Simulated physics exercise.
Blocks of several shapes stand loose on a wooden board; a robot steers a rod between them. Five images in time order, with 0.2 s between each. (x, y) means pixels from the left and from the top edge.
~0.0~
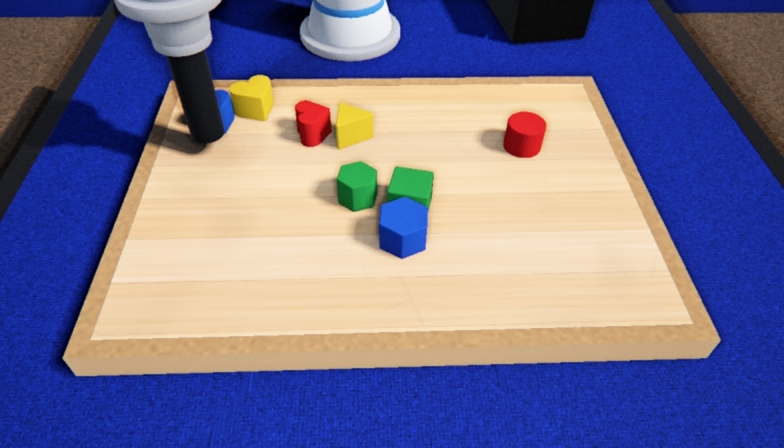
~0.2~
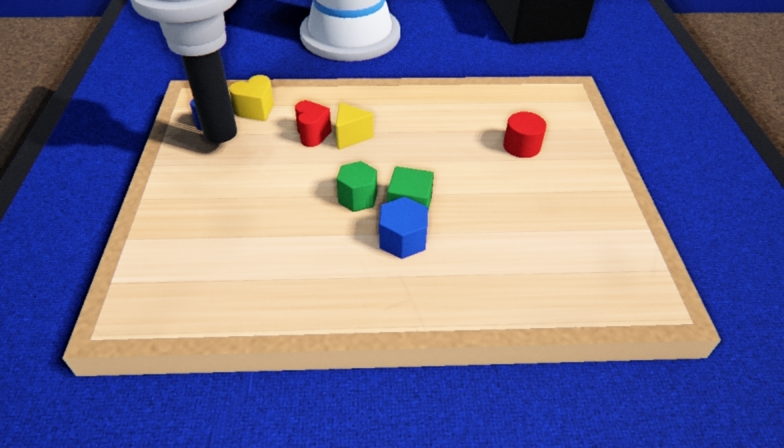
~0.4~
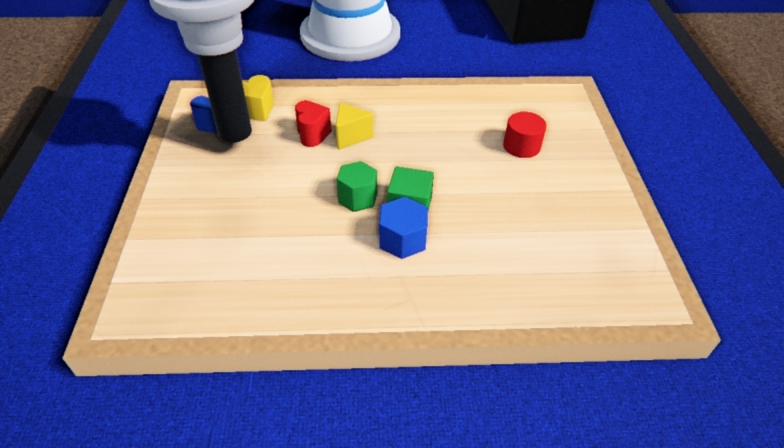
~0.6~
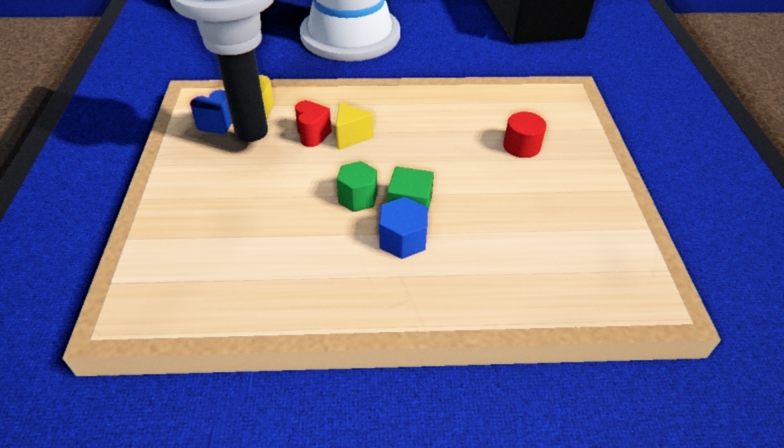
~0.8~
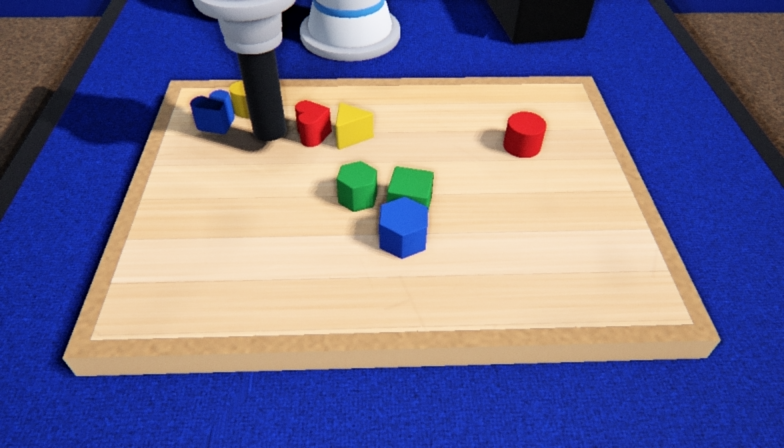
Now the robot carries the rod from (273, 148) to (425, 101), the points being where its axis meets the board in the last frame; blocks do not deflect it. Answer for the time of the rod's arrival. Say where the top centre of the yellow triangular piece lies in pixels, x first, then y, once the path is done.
Its top middle: (380, 112).
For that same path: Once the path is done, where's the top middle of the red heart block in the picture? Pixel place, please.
The middle of the upper face of the red heart block will lie at about (447, 69) in the picture.
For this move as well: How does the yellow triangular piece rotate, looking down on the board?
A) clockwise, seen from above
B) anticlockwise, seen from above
A.
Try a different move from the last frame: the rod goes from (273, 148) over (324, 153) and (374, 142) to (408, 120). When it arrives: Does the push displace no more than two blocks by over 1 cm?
I expect so.
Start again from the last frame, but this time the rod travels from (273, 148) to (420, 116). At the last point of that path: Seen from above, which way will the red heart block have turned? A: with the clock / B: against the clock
It's B.
On the path given first. One third of the way, rod at (326, 115); red heart block at (350, 99), turned 15° anticlockwise; yellow triangular piece at (371, 112), turned 30° clockwise.
Two thirds of the way, rod at (378, 99); red heart block at (400, 83), turned 20° anticlockwise; yellow triangular piece at (380, 112), turned 55° clockwise.
At the end, rod at (426, 84); yellow heart block unmoved; red heart block at (447, 69), turned 20° anticlockwise; yellow triangular piece at (380, 112), turned 55° clockwise.
